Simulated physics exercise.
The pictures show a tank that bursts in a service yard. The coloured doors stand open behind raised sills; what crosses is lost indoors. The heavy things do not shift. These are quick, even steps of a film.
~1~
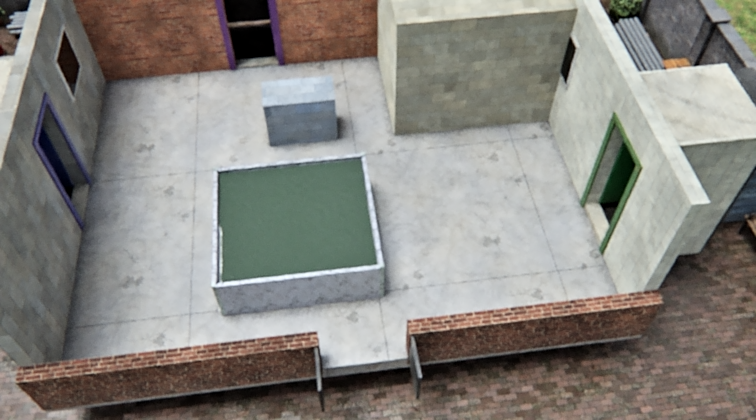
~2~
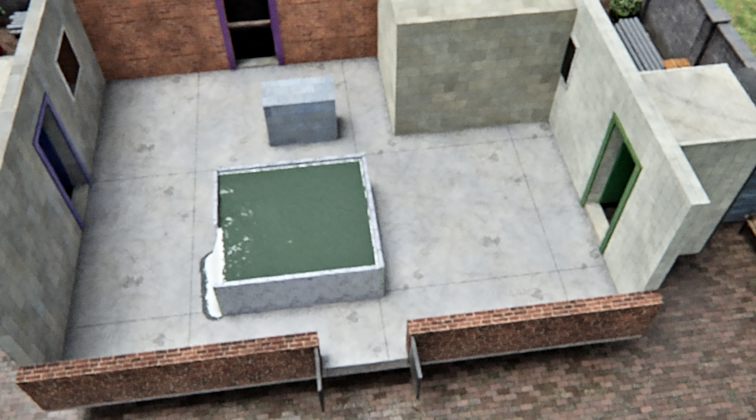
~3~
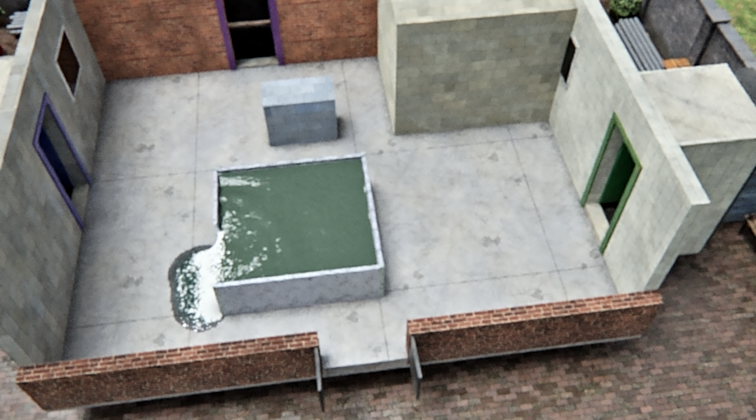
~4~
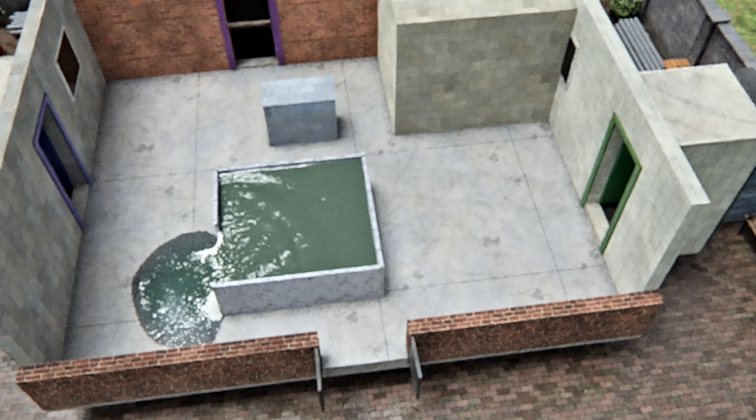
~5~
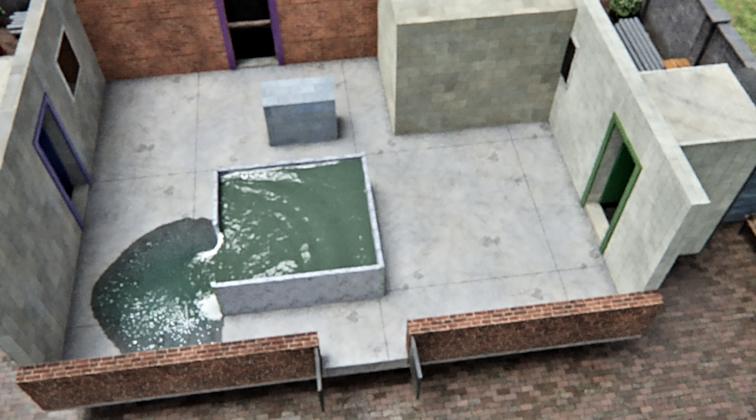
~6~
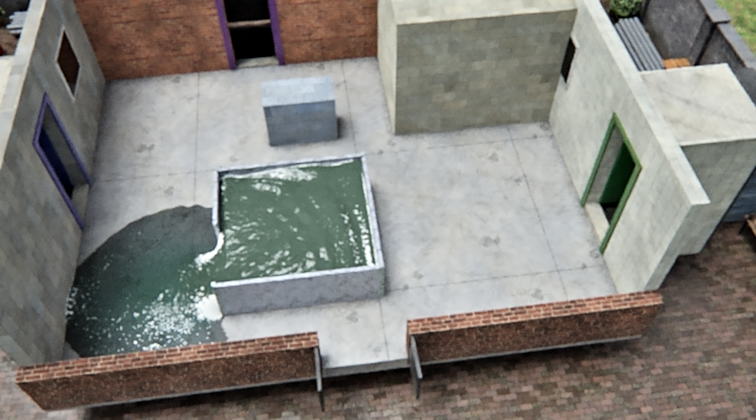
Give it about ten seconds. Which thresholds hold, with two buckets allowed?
One by one: The green door stays under that; the purple door takes more than that; the blue door takes more than that.
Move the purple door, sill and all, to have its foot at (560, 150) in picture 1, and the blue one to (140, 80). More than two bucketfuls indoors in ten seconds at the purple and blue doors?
My reading: Purple door stays under; blue door lets more in.
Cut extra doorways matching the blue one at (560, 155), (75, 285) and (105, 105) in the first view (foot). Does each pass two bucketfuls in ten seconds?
In turn: Lets less in, floods, takes more.
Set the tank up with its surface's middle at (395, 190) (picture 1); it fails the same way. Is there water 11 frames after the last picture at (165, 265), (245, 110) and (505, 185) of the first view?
One after the other: Covered, no water, not flooded.
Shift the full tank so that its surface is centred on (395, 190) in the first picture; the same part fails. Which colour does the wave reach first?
First comes the blue-painted one.
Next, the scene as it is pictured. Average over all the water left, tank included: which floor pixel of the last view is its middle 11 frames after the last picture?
Roughly at (228, 265).
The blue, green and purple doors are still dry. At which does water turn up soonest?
First comes the door marked blue.
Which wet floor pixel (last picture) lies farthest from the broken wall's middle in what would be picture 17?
Roughly at (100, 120).
A moment on, water covers 15 % of the floor; the green door not reached, the purple door not reached, the blue door wet at the sill, nothing in.
Next, water covers 20 % of the floor; the green door not reached, the purple door not reached, the blue door under two buckets in.
Then, water covers 40 % of the floor; the green door not reached, the purple door not reached, the blue door over two buckets in.
Later, water covers 70 % of the floor; the green door not reached, the purple door over two buckets in, the blue door over two buckets in.
In the end, water covers 95 % of the floor; the green door wet at the sill, nothing in, the purple door over two buckets in, the blue door far over two buckets in.
